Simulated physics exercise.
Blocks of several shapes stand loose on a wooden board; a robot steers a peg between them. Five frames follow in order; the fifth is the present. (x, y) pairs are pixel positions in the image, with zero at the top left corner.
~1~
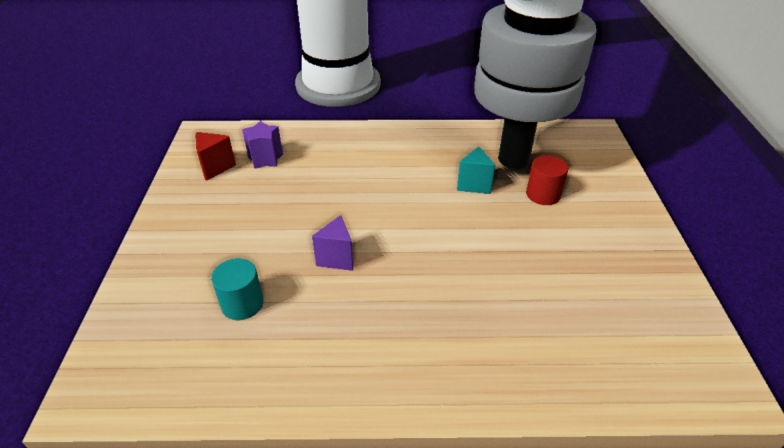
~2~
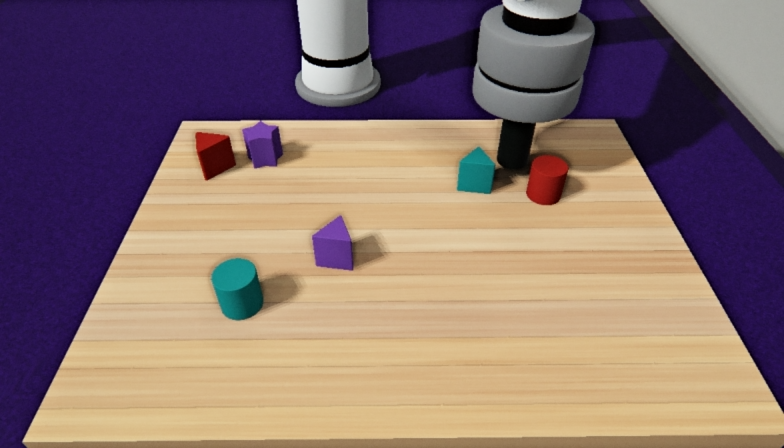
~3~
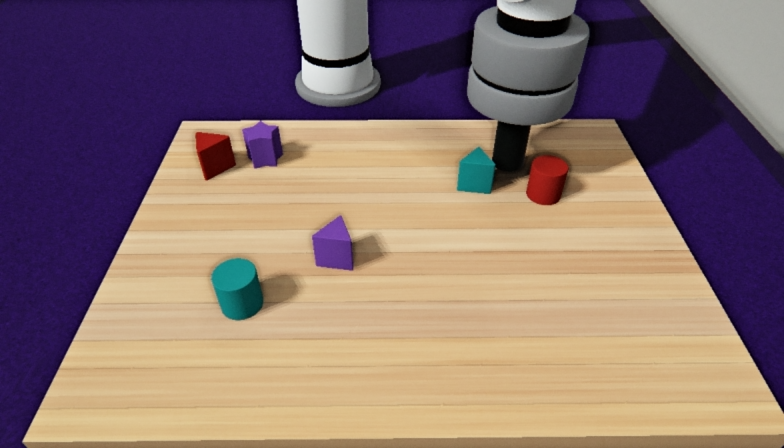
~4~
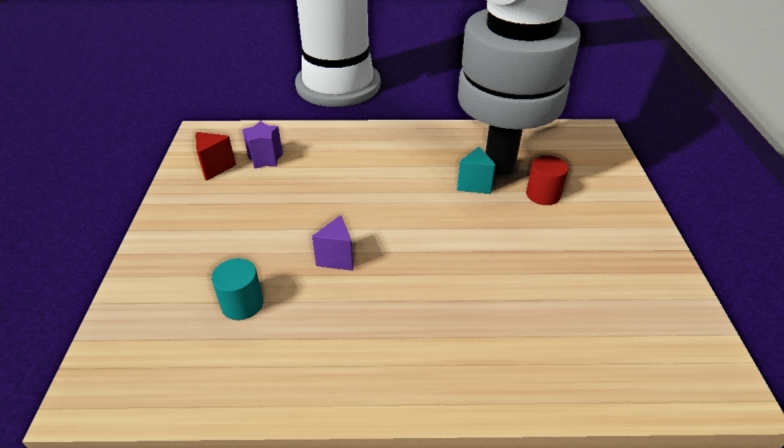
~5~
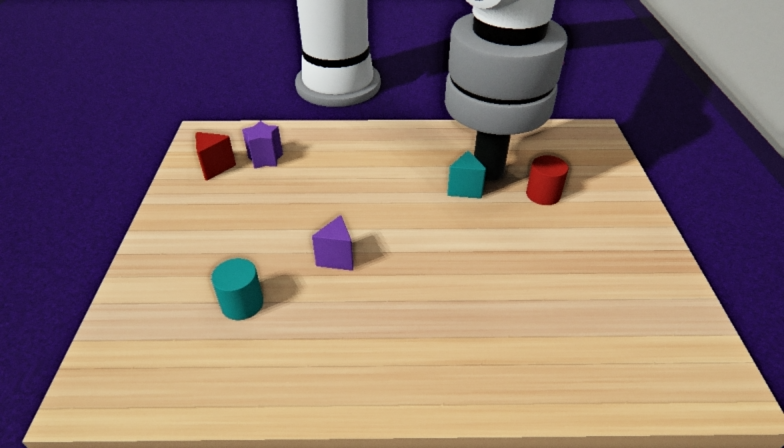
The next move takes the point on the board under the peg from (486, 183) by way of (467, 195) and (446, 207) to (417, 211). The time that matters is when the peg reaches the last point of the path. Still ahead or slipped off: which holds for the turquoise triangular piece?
It will keep going ahead of the peg.
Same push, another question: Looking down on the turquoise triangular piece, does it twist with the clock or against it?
Anticlockwise.
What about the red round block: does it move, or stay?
The block stays on its spot.
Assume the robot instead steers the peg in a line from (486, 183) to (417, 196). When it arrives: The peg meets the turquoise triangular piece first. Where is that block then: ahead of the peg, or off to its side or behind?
I think the peg keeps pushing the turquoise triangular piece along right to the end.
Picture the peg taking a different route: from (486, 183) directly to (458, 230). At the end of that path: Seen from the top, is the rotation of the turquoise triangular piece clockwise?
Going by the path, yes.
The first path, step by step. One third of the way, peg at (468, 184); turquoise triangular piece at (445, 173).
Two thirds of the way, peg at (446, 196); turquoise triangular piece at (422, 185).
At the end, peg at (418, 199); turquoise triangular piece at (395, 192), turned 20° anticlockwise; red round block not moved.
